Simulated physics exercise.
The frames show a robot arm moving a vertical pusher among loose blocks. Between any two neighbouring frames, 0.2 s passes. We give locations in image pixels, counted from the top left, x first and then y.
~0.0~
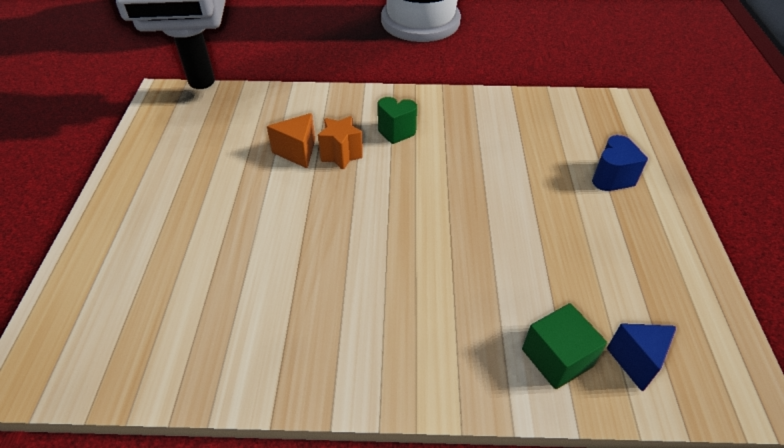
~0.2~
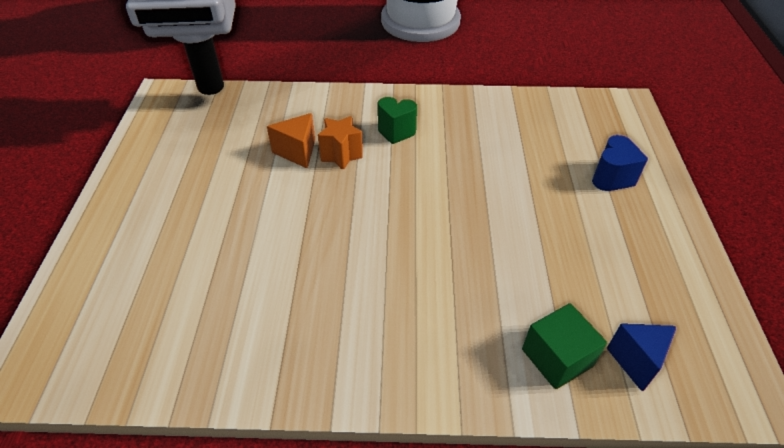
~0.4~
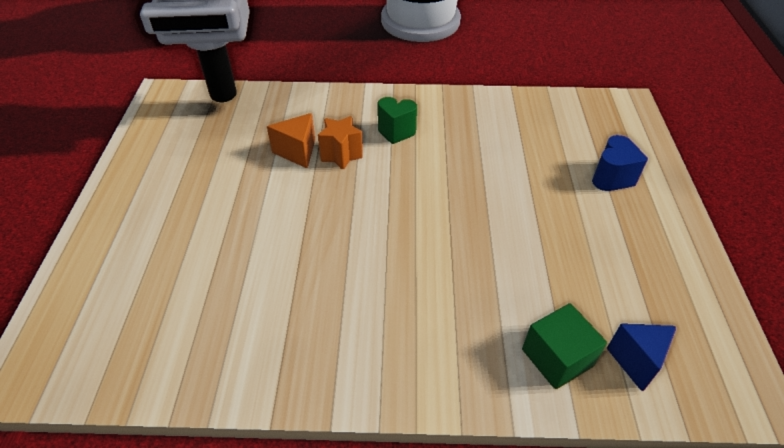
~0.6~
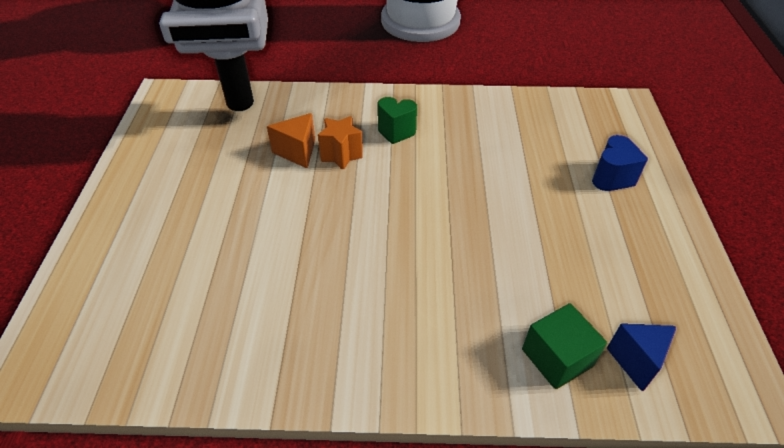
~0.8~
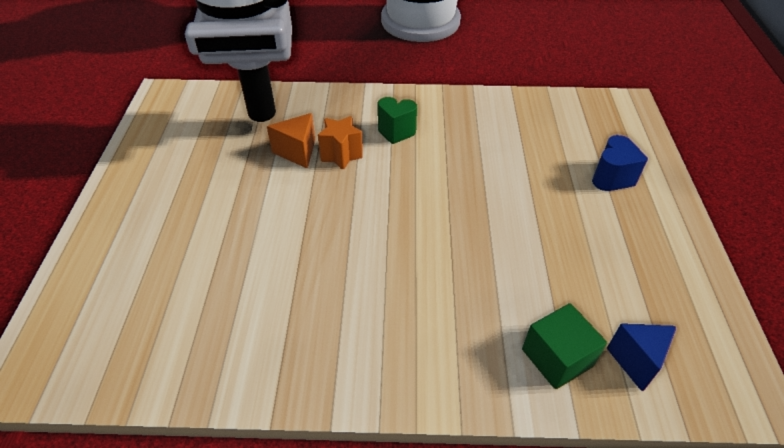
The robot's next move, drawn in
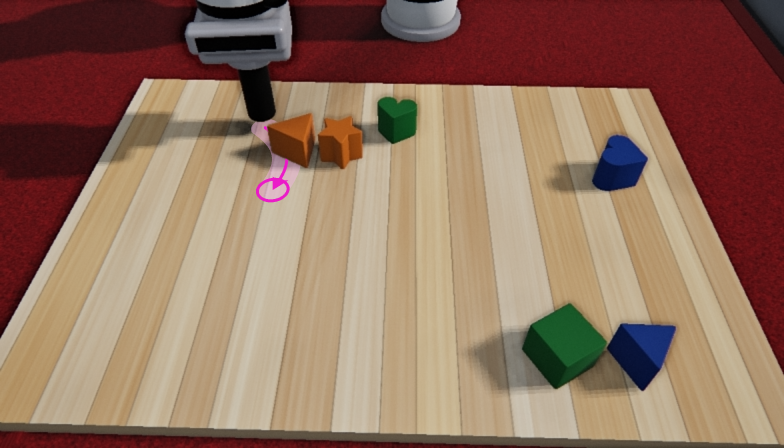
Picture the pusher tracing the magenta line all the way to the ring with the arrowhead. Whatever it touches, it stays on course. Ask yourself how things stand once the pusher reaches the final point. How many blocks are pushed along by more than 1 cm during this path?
I predict one.
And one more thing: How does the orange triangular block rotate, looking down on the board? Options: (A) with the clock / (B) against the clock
That would be B.
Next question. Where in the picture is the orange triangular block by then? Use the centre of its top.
I expect it at (309, 144).
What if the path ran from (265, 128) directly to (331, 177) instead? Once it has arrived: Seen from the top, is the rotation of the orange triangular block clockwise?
That would be a no.
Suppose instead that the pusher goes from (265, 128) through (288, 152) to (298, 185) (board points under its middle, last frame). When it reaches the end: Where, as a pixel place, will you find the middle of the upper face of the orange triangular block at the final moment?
The middle of the upper face of the orange triangular block will lie at about (324, 154) in the picture.
Path on the board, from (265, 128) over (282, 144) and (286, 166) to (273, 190).
The first path, step by step. One third of the way, pusher at (280, 131); orange triangular block at (298, 129).
Two thirds of the way, pusher at (283, 154); orange triangular block at (309, 144), turned 55° anticlockwise; orange star block at (342, 129).
At the end, pusher at (270, 177); orange triangular block at (309, 144), turned 55° anticlockwise; orange star block at (342, 129).
